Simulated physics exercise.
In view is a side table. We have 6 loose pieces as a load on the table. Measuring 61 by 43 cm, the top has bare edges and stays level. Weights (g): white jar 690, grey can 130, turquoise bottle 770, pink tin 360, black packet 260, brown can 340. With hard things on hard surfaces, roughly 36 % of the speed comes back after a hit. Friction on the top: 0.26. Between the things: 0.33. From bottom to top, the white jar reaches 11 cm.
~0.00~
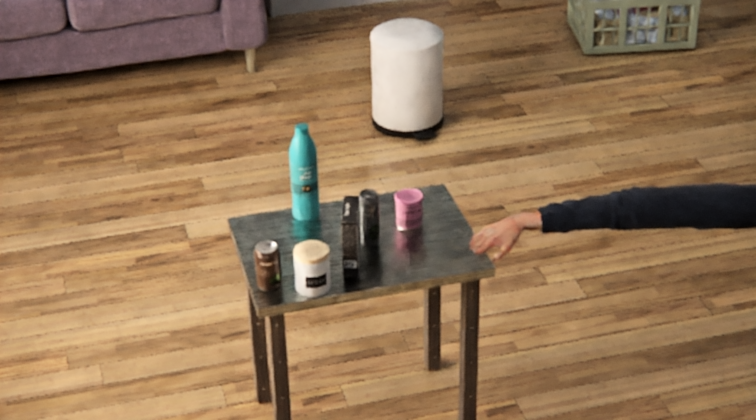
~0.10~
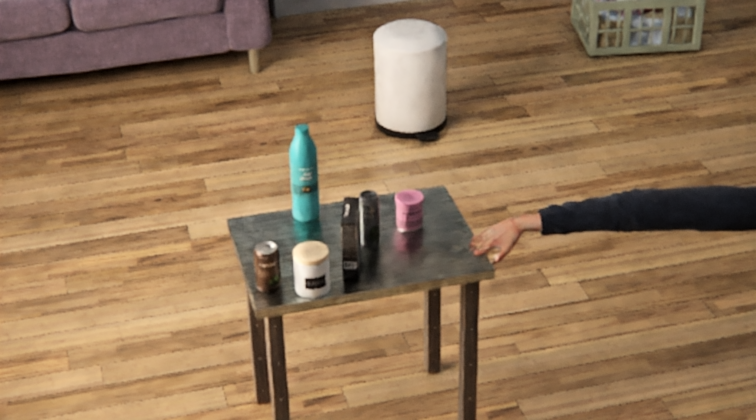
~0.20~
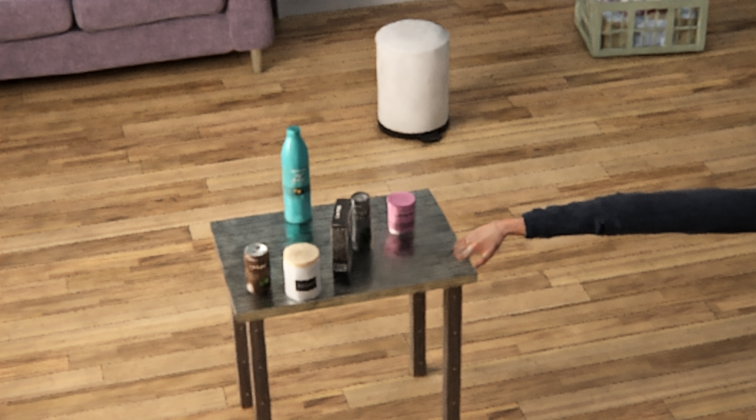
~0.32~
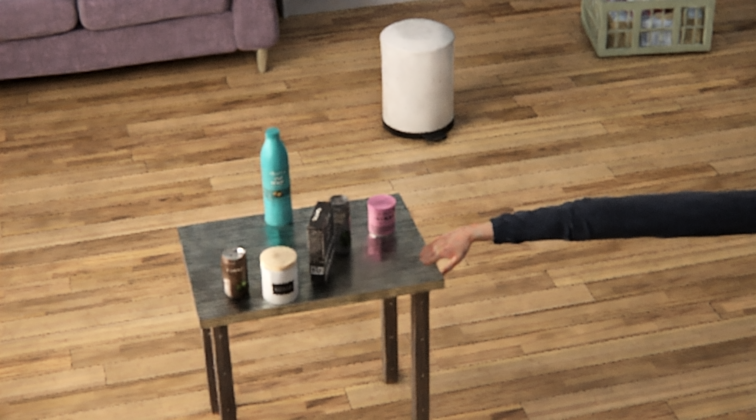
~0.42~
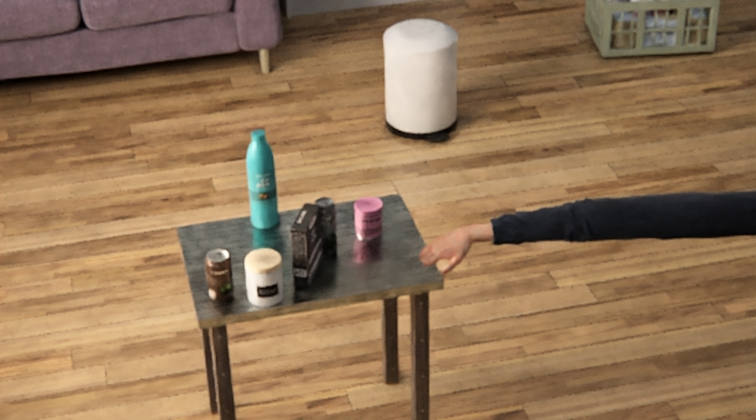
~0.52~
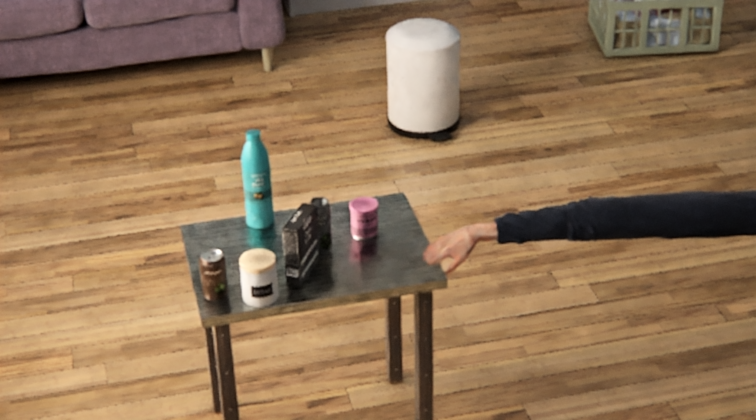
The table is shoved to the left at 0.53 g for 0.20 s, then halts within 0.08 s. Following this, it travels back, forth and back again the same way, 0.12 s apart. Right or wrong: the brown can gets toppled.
Right.
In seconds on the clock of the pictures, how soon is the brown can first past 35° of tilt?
At around 0.7 seconds on the pictures' clock.
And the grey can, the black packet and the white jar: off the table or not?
Well, the grey can does not come off, the black packet does not come off, and the white jar does not come off.
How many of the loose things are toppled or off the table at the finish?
The number is 1.
After 0.72 s, brown can now off the table; turquoise bottle moved 8 cm; black packet moved 8 cm.
After 1.12 s, table shifted 14 cm; grey can moved 2 cm; black packet moved 2 cm.
After 1.42 s, table shifted 8 cm; turquoise bottle moved 9 cm; pink tin moved 9 cm; grey can moved 7 cm.
In the end (2.2 s), off the table and tipped over, brown can; not toppled but over 5 cm from the start, white jar, grey can, turquoise bottle, pink tin and black packet.
